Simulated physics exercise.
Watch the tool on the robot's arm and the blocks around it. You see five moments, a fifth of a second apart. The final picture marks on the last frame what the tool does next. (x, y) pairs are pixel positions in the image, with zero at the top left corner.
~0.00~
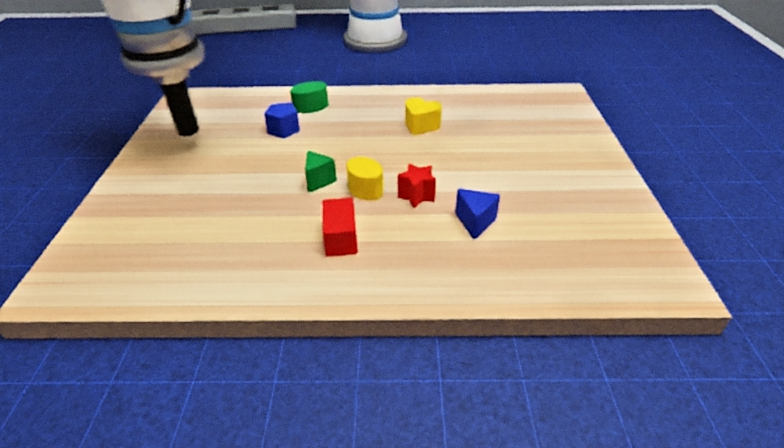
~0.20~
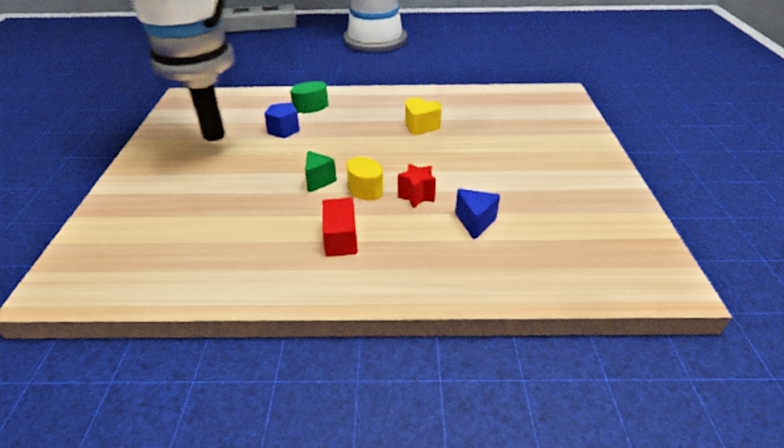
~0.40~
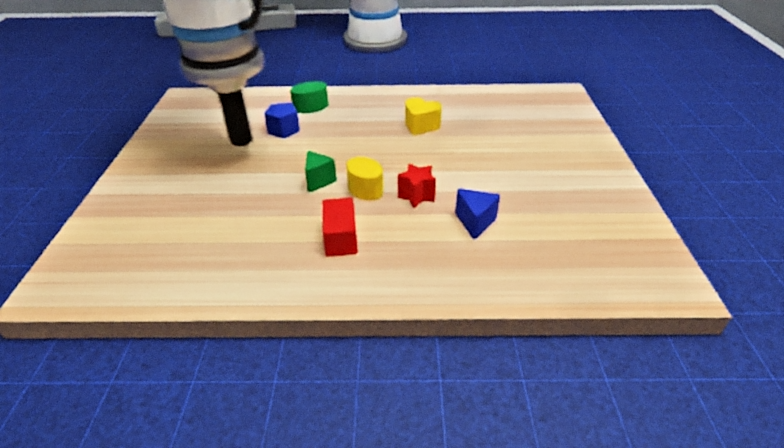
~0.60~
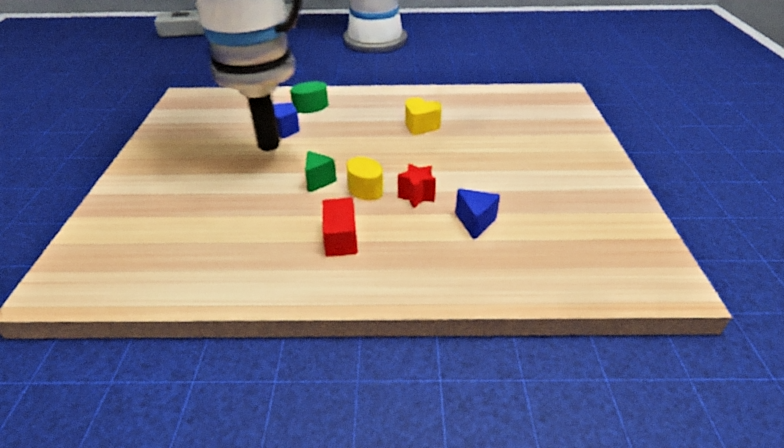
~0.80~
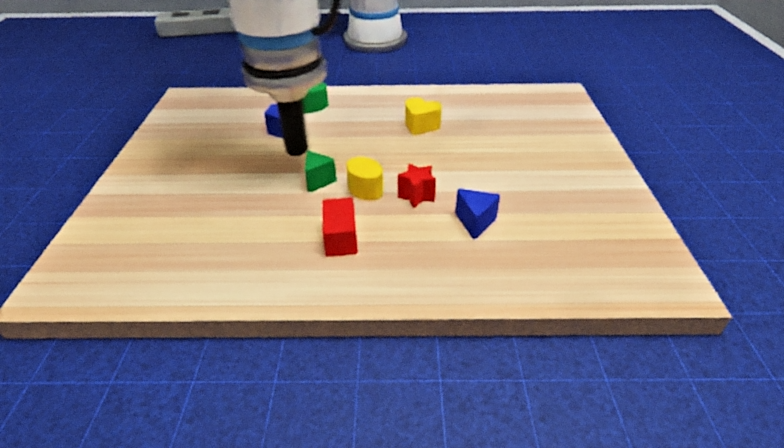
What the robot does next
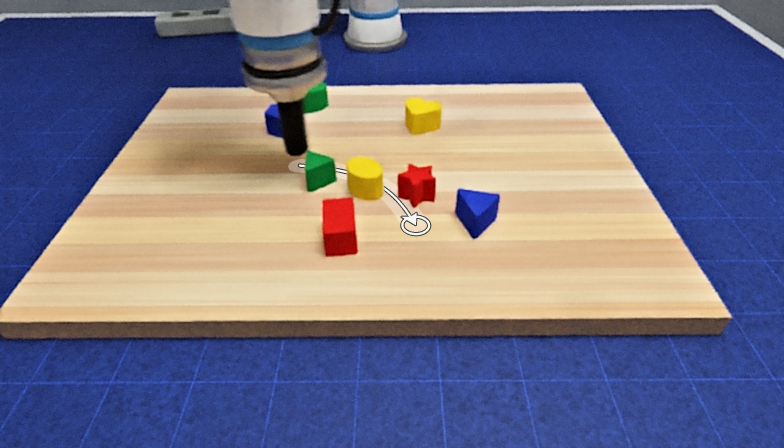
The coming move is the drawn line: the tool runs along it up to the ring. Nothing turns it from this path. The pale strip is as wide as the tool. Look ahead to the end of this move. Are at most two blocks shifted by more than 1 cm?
My answer is no.
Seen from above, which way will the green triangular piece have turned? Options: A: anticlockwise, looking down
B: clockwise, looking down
My answer is option B.
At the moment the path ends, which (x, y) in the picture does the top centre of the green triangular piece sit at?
That would be at about pixel (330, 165).
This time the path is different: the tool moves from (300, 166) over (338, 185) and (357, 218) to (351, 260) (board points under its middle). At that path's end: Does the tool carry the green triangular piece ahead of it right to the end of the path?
I believe not.
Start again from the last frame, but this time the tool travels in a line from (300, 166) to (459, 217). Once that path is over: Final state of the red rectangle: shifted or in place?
The red rectangle will stay where it stands.
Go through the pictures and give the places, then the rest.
In the first frame, tool tip at (189, 132); block tops, green triangular piece at (316, 159); yellow oval at (364, 167); red star block at (418, 173); blue triangular piece at (478, 199).
In the second frame, tool at (215, 137); blocks unchanged.
In the third frame, tool at (242, 142); blocks unchanged.
In the fourth frame, tool at (269, 146); blocks unchanged.
In the fifth frame, tool at (298, 151); green triangular piece at (316, 159); yellow oval at (364, 167); red star block at (418, 173); blue triangular piece at (478, 199).
Path on the board, from (300, 166) over (349, 173) and (389, 193) to (416, 225).
What follows on the original path. One third of the way, tool at (348, 158); green triangular piece at (329, 165), turned 80° clockwise.
Two thirds of the way, tool at (390, 178); green triangular piece at (330, 165), turned 85° clockwise; yellow oval at (390, 191), turned 50° clockwise.
At the end, tool at (416, 210); green triangular piece at (330, 165), turned 85° clockwise; yellow oval at (393, 219), turned 115° clockwise; red star block at (429, 179), turned 65° anticlockwise; blue triangular piece in place.
